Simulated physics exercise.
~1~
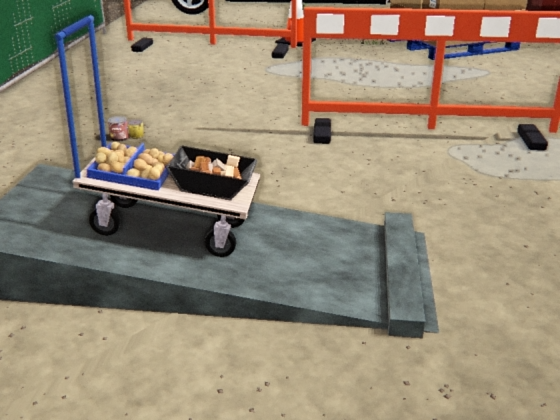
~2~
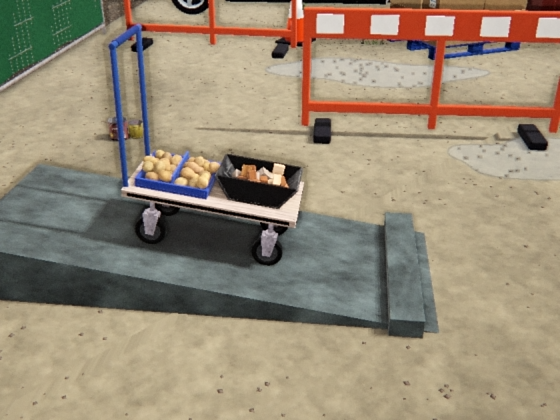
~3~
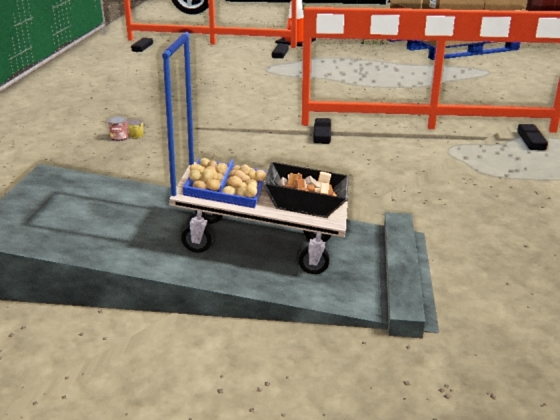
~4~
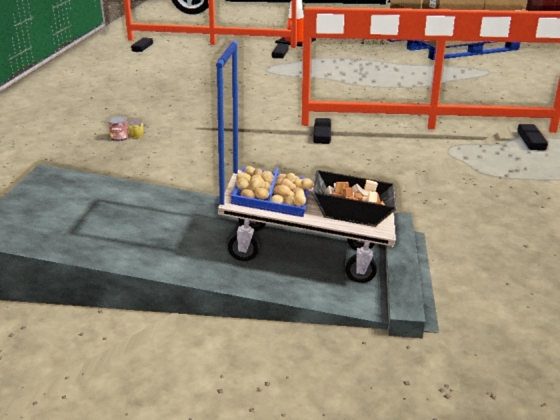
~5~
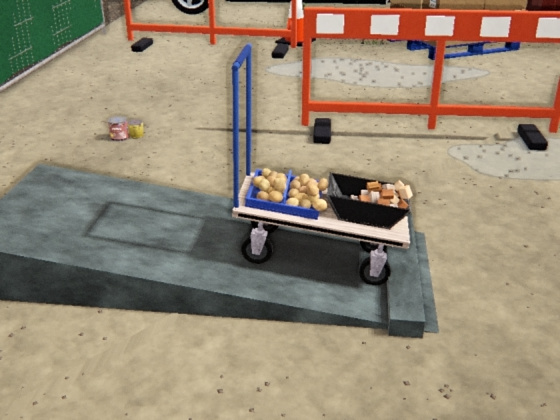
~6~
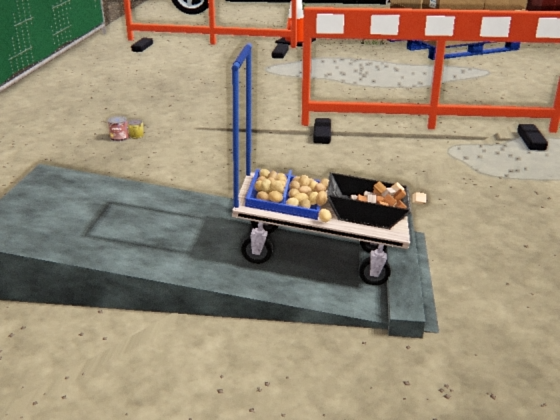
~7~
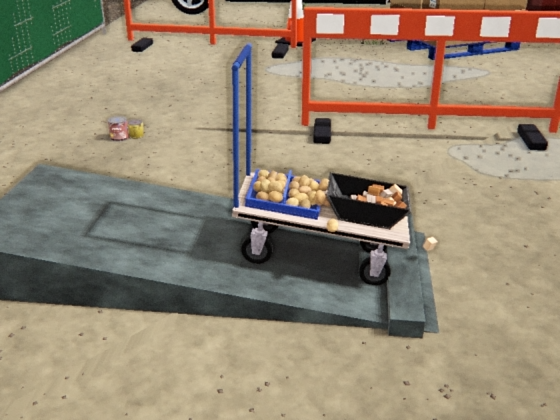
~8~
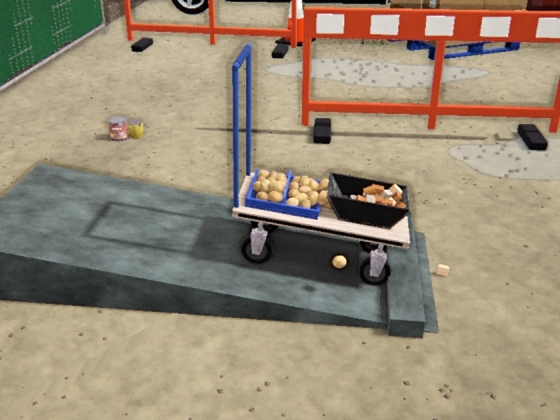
On a sandy yard with orange and white barriers behind and a green fence at the upper left, seen from above and to one side, a dark grey ramp slopes down to the right. A flat trolley with a blue handle carries a blue crate of potatoes on the left and a black crate of wooden blocks on the right. It rolls down the ramp and stops abruptly at the raised kerb, staying upright. The goods jolt forward, and a block flies over the black crate's right end while a potato leaves the blue crate. Both drop towards the ground beside the motionless trolley, most of the load still aboard.
